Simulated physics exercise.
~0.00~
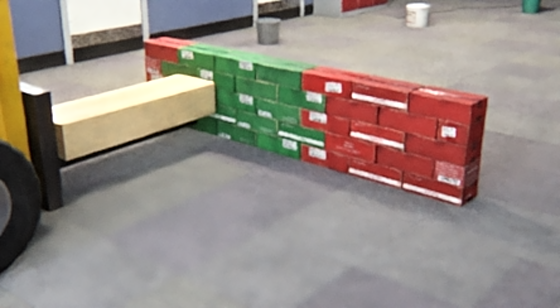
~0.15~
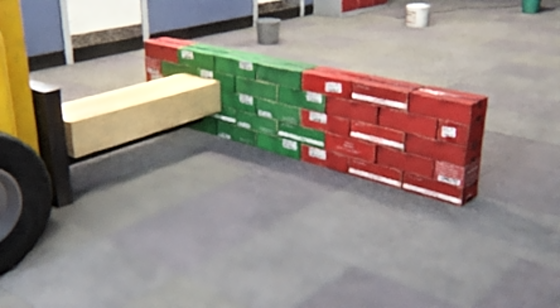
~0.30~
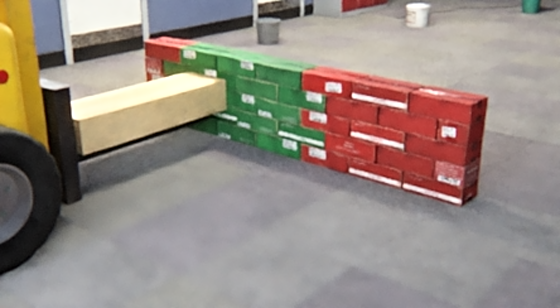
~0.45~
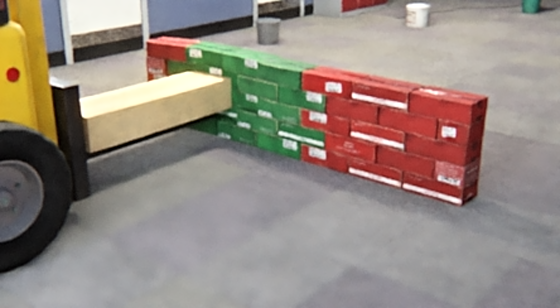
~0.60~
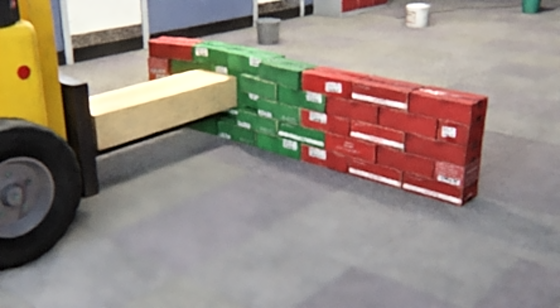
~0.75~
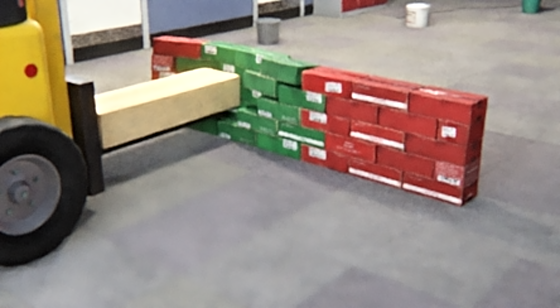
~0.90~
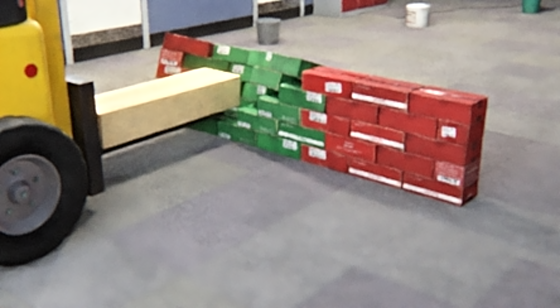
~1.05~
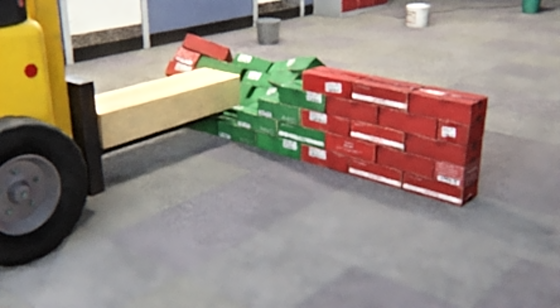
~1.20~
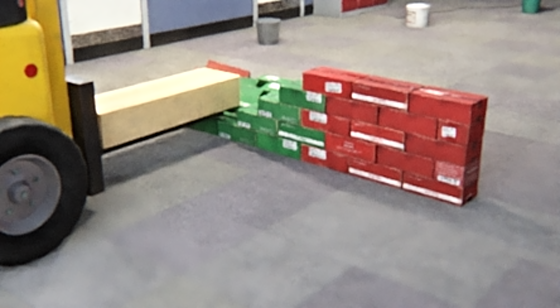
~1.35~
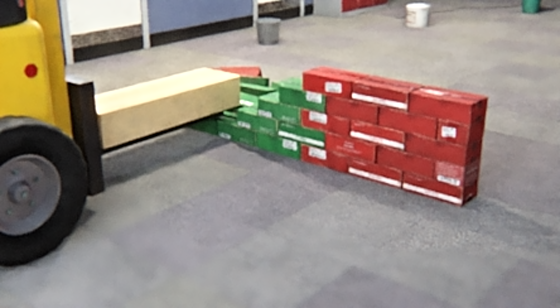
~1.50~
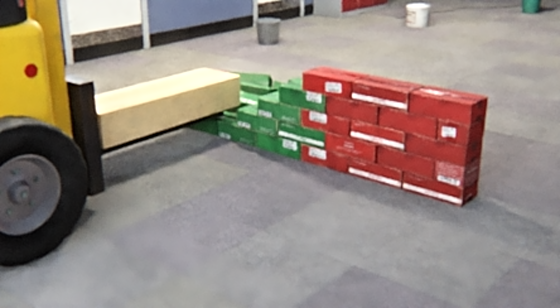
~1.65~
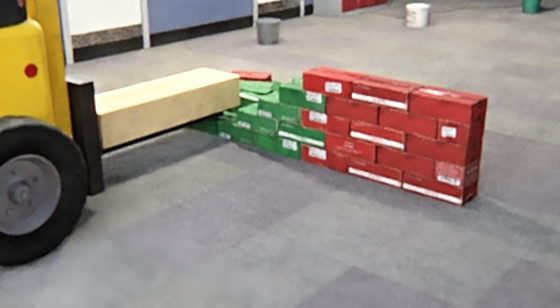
A long, low wall of red and green boxes stands on a grey floor in a large indoor room, seen from a fixed, slightly raised viewpoint, with a few buckets behind it. At left, a yellow lift truck carries a long pale block at the wall's green section. The truck rolls forward, pressing the block into the boxes so they bulge backward, then stops. The upper green boxes and the red ones at the far left tilt, tip over and drop behind the wall. The truck stays still, with low green rows left standing beside the untouched red section at right.
